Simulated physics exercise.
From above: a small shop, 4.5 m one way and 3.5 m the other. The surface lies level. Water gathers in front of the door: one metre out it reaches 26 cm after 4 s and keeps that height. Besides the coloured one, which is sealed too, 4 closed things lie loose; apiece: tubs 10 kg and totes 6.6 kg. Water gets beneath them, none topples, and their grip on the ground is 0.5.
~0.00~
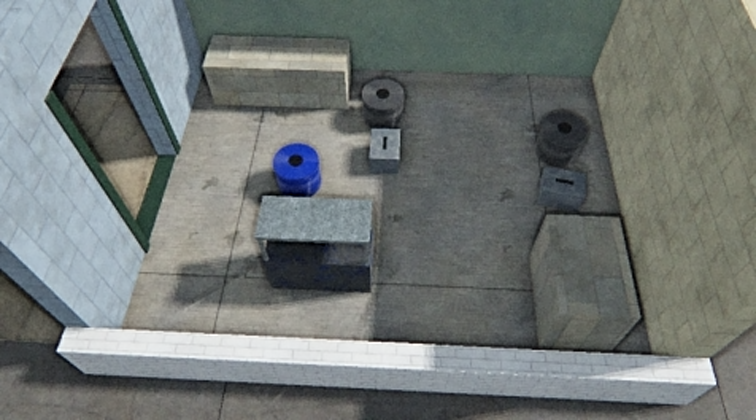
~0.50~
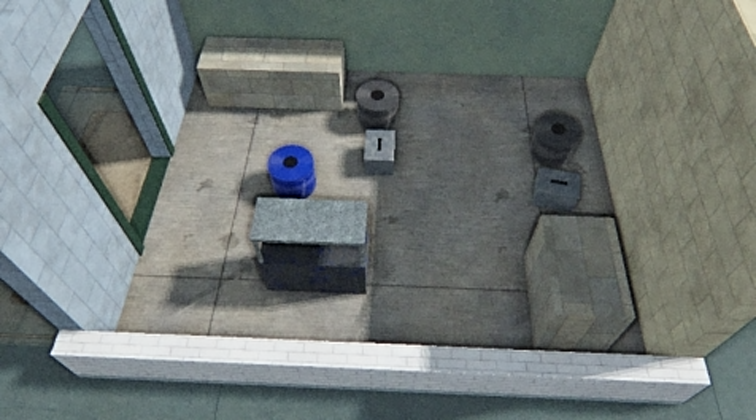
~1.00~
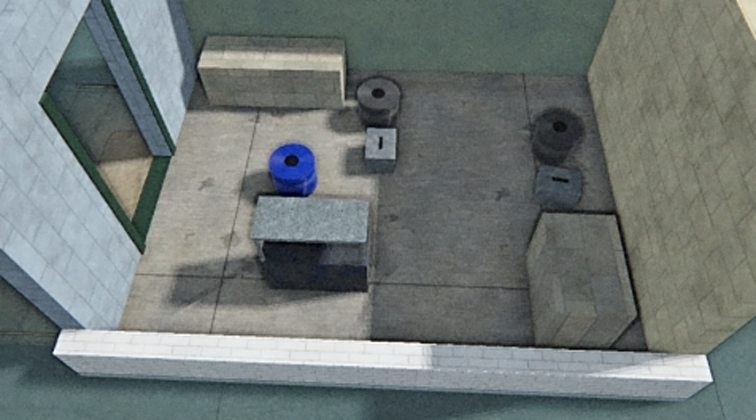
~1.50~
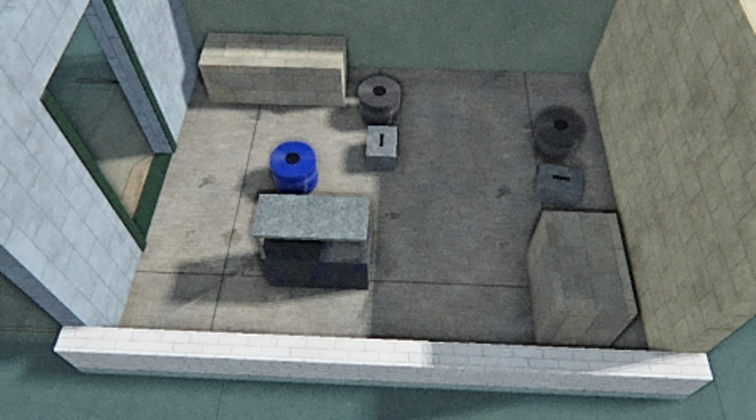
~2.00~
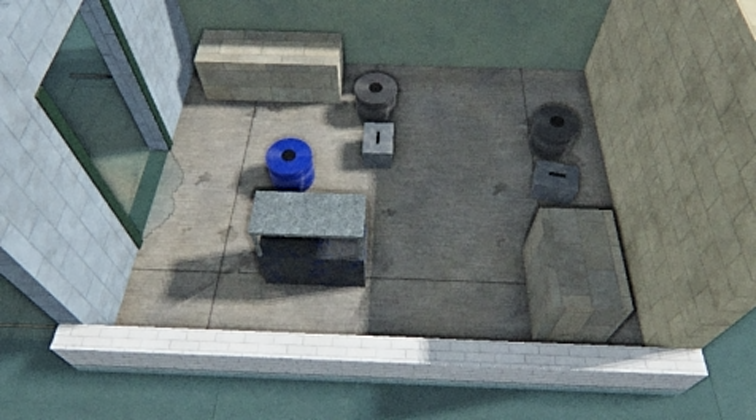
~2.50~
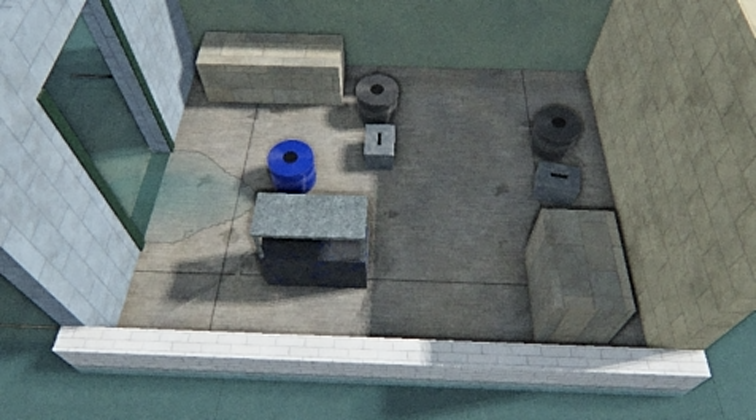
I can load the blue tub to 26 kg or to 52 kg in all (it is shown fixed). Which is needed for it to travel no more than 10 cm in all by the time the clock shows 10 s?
I expect that only the higher weight holds it.
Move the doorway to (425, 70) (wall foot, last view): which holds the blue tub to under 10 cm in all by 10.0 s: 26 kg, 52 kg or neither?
In that case the lower weight is enough.
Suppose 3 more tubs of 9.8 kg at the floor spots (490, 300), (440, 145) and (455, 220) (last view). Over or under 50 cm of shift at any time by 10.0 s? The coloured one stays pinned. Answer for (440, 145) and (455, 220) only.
In that order: Over, over.
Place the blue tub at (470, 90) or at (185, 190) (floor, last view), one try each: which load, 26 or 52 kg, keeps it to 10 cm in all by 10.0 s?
In that order: Only the larger holds; only the larger holds.
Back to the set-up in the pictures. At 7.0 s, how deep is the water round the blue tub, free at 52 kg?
About 8 cm.
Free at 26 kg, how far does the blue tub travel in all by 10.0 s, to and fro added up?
Some 50 cm in all.
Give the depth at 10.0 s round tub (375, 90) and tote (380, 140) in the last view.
Roughly 13 and 15 cm.
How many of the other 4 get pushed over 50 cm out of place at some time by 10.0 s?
4 of them.
After 3.5 s the blue tub would be 0 cm from its start with 26 kg and 0 cm from its start with 52 kg; 5 cm of water round it then.
After 4.5 s the blue tub would be 0 cm from its start with 26 kg and 0 cm from its start with 52 kg; 7 cm of water round it then.
After 7.0 s the blue tub would be 12 cm from its start with 26 kg and 0 cm from its start with 52 kg; 8 cm of water round it then.
After 10.0 s the blue tub would be 46 cm from its start with 26 kg and 0 cm from its start with 52 kg; 9 cm of water round it then.
